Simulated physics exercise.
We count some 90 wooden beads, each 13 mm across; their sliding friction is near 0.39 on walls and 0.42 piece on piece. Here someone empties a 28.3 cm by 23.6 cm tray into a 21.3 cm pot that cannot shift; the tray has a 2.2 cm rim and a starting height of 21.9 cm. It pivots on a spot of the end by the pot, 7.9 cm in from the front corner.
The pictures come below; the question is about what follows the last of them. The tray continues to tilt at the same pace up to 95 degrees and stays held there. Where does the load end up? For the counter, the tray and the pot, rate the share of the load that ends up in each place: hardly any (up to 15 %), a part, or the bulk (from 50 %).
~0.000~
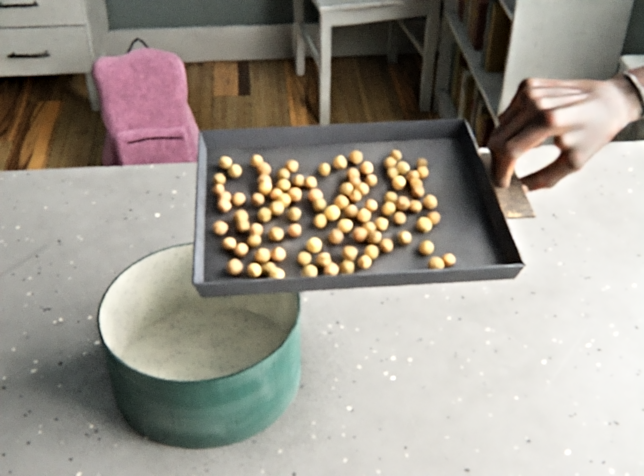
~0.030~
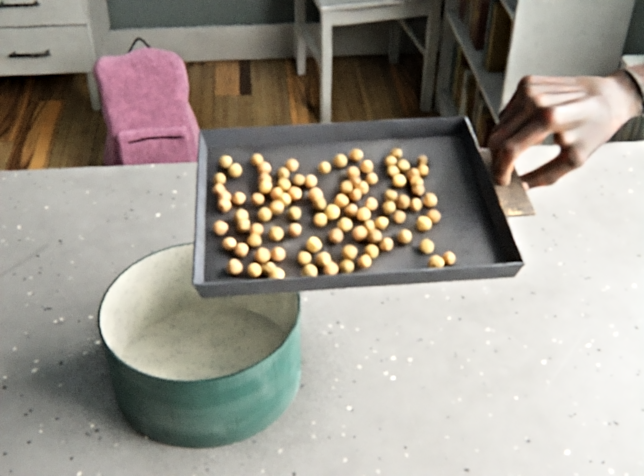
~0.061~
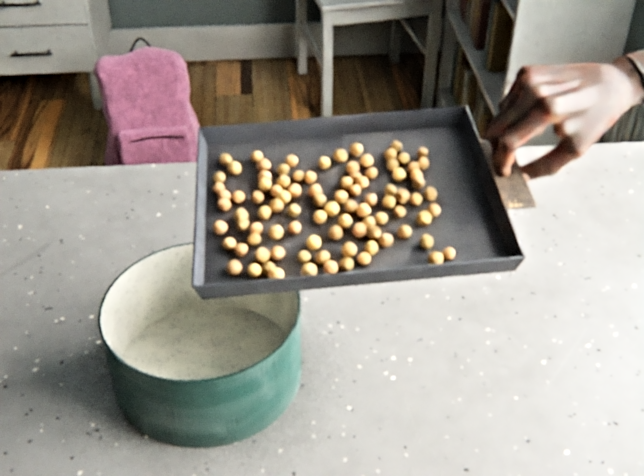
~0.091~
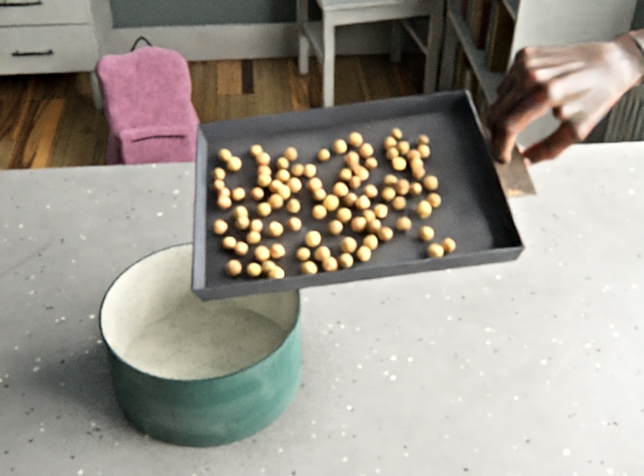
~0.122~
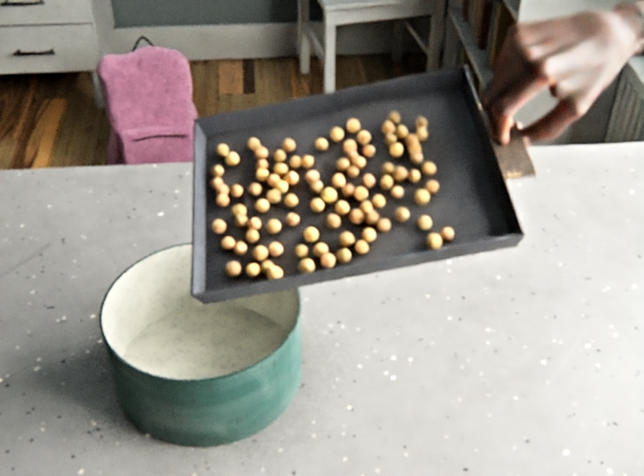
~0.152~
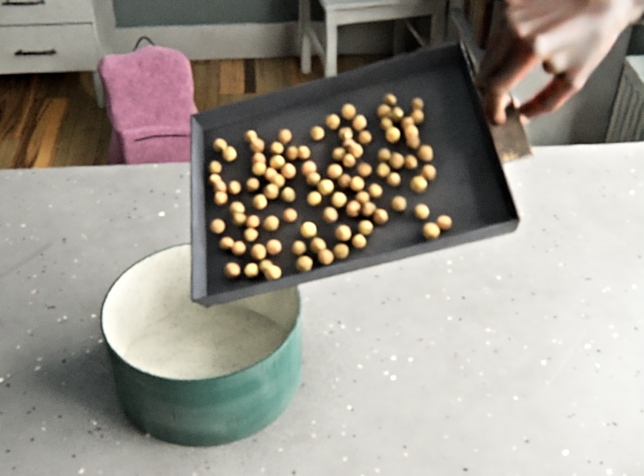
Share of the load - the counter: The bulk, the left on the tray: Hardly any, the pot: A part.
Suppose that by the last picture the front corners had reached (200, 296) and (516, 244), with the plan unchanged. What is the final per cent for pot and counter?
Split: Pot = 35, counter = 65.
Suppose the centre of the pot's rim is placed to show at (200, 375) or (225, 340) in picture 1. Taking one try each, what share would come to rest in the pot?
Near 100 and 75 percent, one try each.
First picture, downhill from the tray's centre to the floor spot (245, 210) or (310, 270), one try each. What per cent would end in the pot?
About 70 per cent on the first try and 35 per cent on the second.
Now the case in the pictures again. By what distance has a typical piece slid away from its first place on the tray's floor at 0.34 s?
Some 3 cm.
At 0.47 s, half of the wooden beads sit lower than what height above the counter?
Roughly 24 centimetres, give or take.
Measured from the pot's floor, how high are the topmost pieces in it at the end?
Some 1.5 cm up.
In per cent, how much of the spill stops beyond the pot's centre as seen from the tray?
I reckon around 90 per cent.
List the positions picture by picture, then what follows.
In the first frame, tray tilt 0 degrees, front corners at (200, 279) and (518, 261); middle of the pieces at (332, 213); pot at (200, 305).
In the second frame, tray tilt 1 degrees, front corners at (200, 280) and (518, 259); middle of the pieces at (332, 212).
In the third frame, tray tilt 3 degrees, front corners at (199, 281) and (518, 253), lowest corner left front; middle of the pieces at (331, 209).
In the fourth frame, tray tilt 7 degrees, front corners at (199, 285) and (517, 243), lowest corner left front; middle of the pieces at (331, 203).
In the fifth frame, tray tilt 13 degrees, front corners at (198, 289) and (516, 230), lowest corner left front; middle of the pieces at (329, 195).
In the sixth frame, tray tilt 19 degrees, front corners at (198, 294) and (512, 216), lowest corner left front; middle of the pieces at (325, 187); pot at (202, 305). Its pace works out near 205 degrees a second.
After 0.34 s, tilt 58 degrees; the tray holds 100 %, the pot 0 %.
Then, at 0.47 s, tilt 85 degrees; the tray holds 100 %, the pot 0 %.
After 0.73 s, tilt 95 degrees; the tray holds 0 %, the pot 30 %.
By 1.8 s all is still; counter 65 %, tray 0 %, pot 35 %.
